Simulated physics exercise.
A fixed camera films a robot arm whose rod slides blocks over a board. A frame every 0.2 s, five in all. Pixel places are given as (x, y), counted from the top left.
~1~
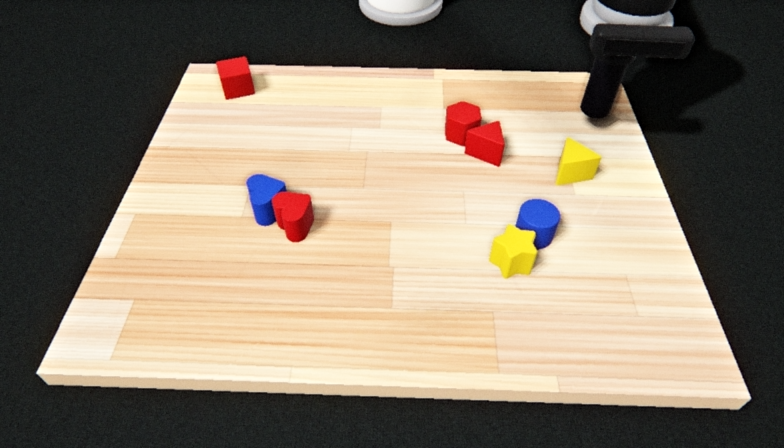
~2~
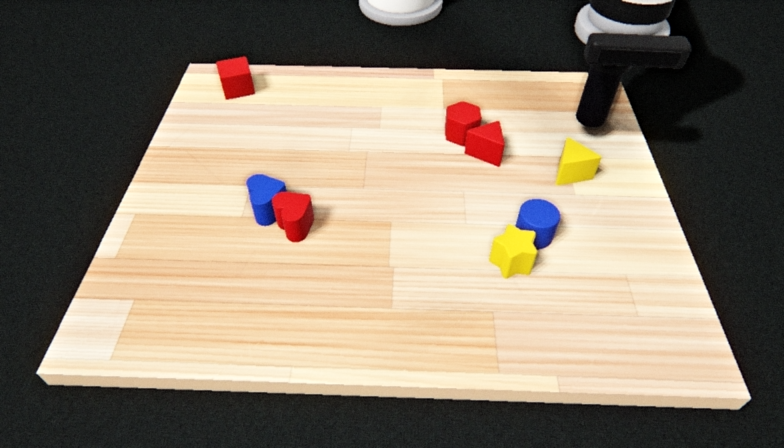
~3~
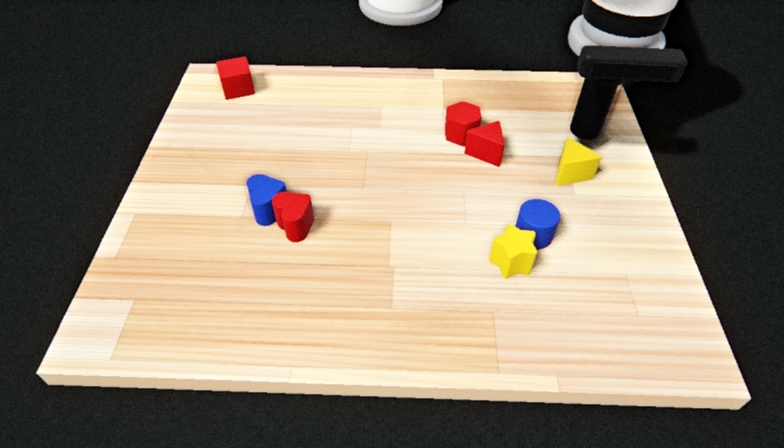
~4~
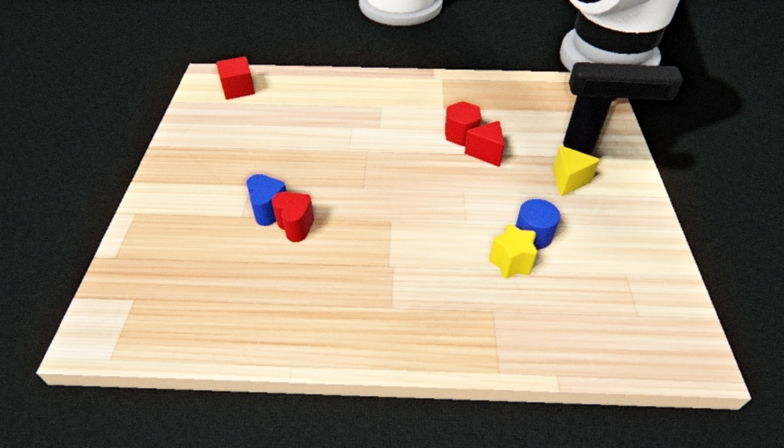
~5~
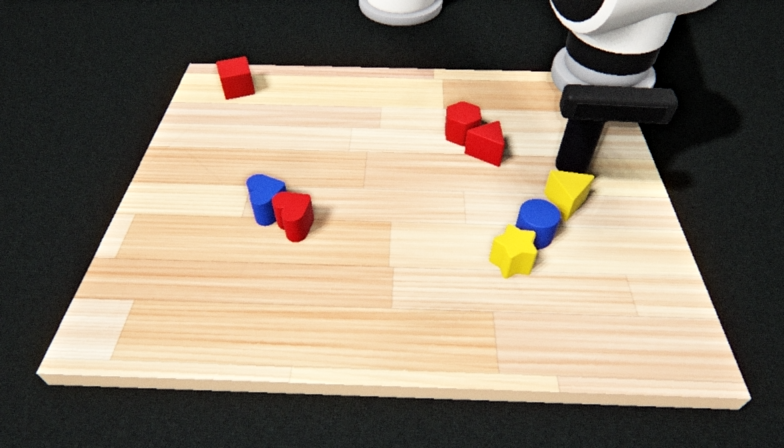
Robot arm lowering a black rod down a wooden board, pushing a yellow triangle block toward a blue cylinder beside a yellow star.
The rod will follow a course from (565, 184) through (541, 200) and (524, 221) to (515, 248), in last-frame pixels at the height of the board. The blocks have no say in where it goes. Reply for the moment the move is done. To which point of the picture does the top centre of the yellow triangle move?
The spot you're after is about (568, 205) in the image.
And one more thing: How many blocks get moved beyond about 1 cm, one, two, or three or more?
3 or more blocks.
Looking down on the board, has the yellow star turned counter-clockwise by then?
No, that is not what happens.
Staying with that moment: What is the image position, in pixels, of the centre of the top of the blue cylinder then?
My prediction: (550, 251).
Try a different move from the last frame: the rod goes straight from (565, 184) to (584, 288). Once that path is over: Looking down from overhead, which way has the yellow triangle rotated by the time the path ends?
The answer is clockwise.
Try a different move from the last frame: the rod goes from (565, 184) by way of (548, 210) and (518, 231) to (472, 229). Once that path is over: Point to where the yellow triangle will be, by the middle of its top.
The middle of its top is at (572, 221).
What follows on the original path. One third of the way, rod (545, 184); yellow triangle (565, 198), turned 35° anticlockwise.
Two thirds of the way, rod (528, 205); yellow star (515, 245), turned 25° clockwise; blue cylinder (542, 227); yellow triangle (569, 205), turned 55° anticlockwise.
At the end, rod (519, 232); red triangle not moved; yellow star (511, 255), turned 55° clockwise; blue cylinder (550, 251); yellow triangle (568, 205), turned 60° anticlockwise.
